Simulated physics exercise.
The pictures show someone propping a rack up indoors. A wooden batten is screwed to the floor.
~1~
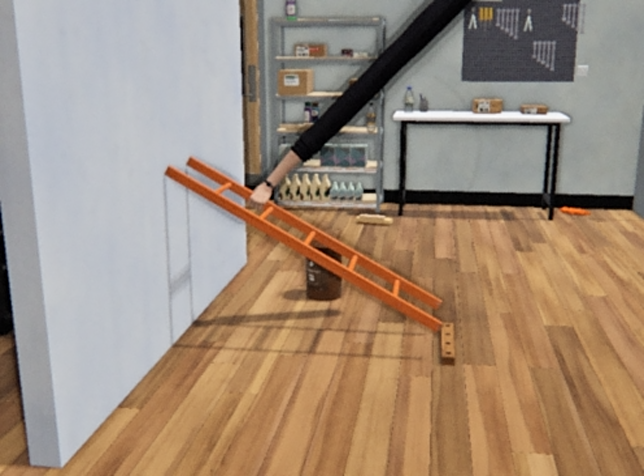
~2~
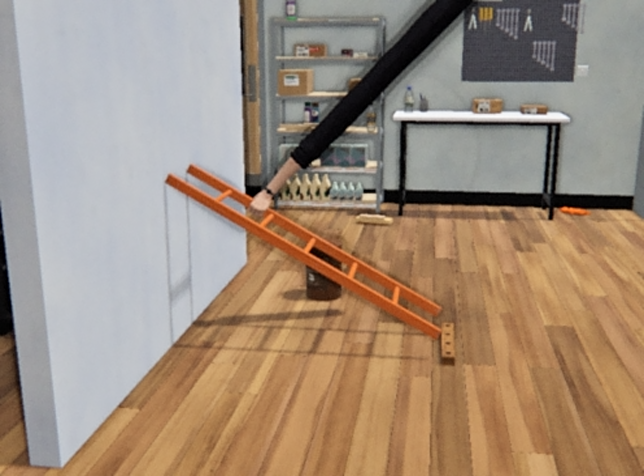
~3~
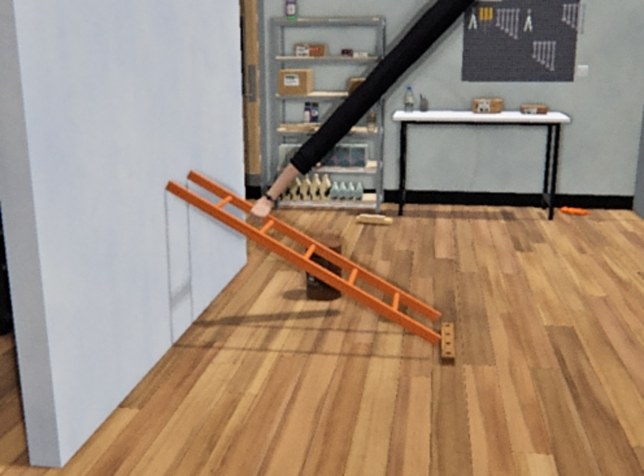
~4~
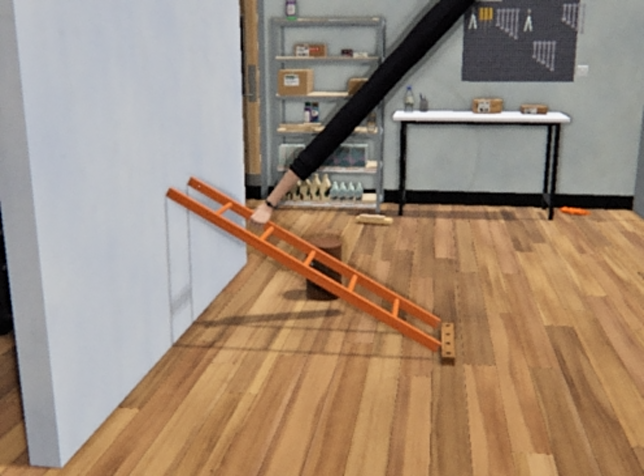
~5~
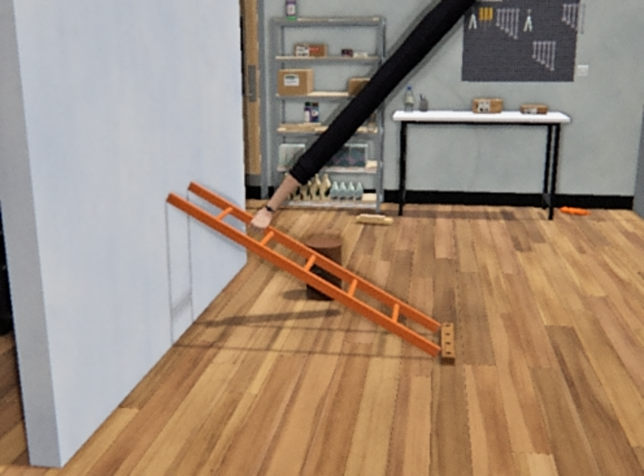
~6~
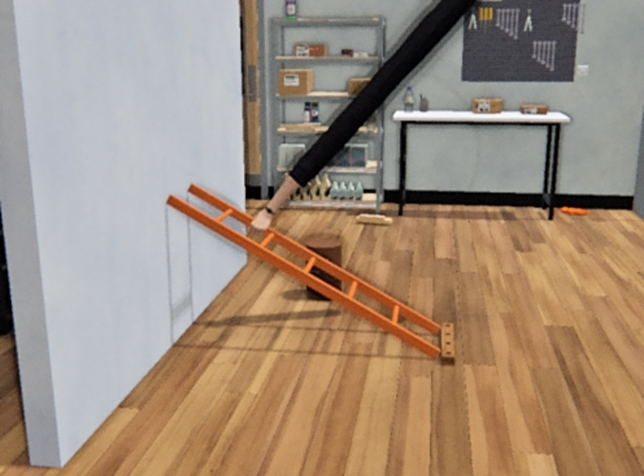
An orange rack resembling a ladder, held by a dark-sleeved arm, lowers slightly against a pale wall, its foot by a wooden batten on the floor and a brown pail behind it, then stays still in the hand's grip.
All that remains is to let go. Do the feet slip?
Here the orange rack remains leaning.
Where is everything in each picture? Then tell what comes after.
Still on the way; orange rack (308, 240); batten (448, 343), in the first picture.
Still on the way; orange rack (308, 248); brown pail (324, 269), in the second picture.
Still on the way; orange rack (308, 254); batten (448, 343), in the third picture.
Still on the way; orange rack (308, 261); brown pail (324, 269), in the fourth picture.
Still on the way; orange rack (309, 266); batten (448, 343), in the fifth picture.
In place, still held; orange rack (309, 267); brown pail (324, 269), in the sixth picture.
Then, 0.14 s past the last view, orange rack at rest near (309, 268).
Finally, the orange rack stays up, near (309, 268); nothing else stirs.
